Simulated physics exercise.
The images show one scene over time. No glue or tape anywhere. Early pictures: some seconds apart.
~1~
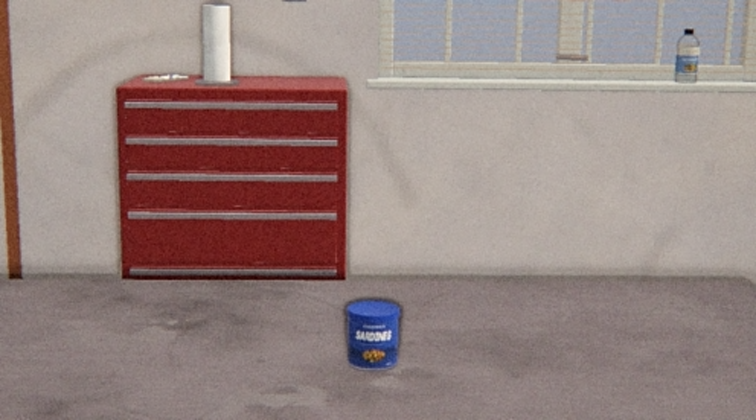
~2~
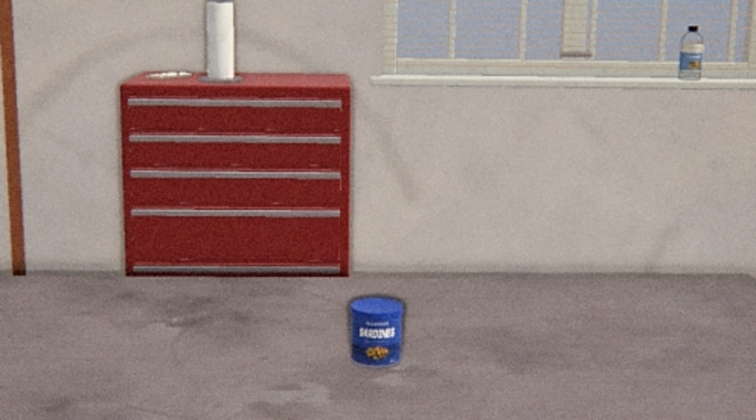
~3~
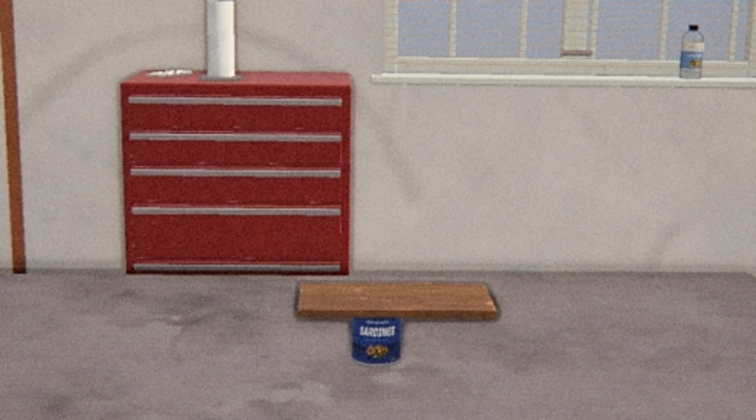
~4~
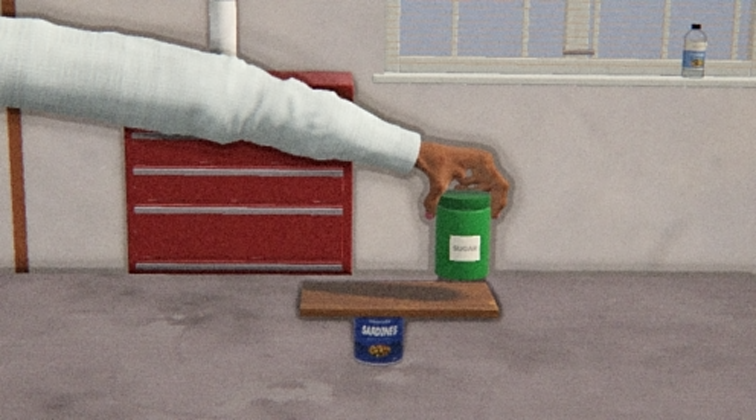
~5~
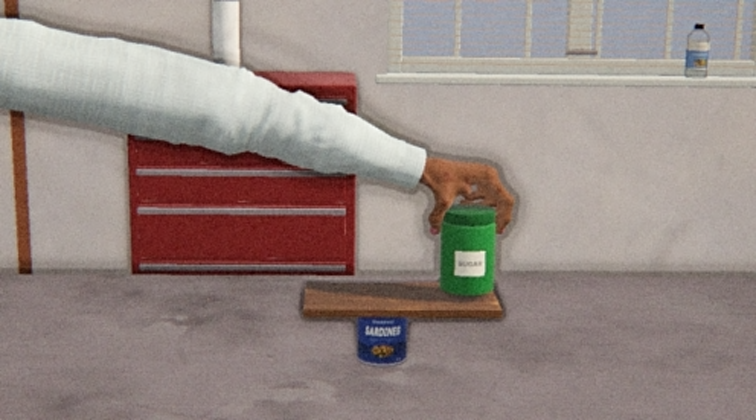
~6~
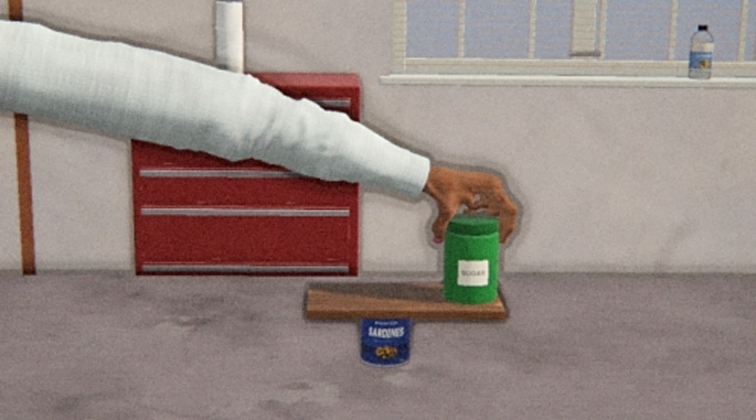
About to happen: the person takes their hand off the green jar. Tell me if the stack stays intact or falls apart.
The stack falls apart.
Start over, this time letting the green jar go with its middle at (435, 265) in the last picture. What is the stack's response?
After that, it tumbles down.
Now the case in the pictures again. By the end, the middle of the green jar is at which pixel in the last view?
Near (526, 329).
Then, 0.30 s past the last view, green jar now fallen; brown board rocked 39° from its first pose.
Then, 0.40 s past the last view, brown board rocked 43° from its first pose.
Then, 1.10 s past the last view, brown board rocked 32° from its first pose.
Finally, fallen, green jar; left askew, brown board; blue tin still in place. Final places as the last picture's camera would see them, green jar near (527, 329). The stack gives way.
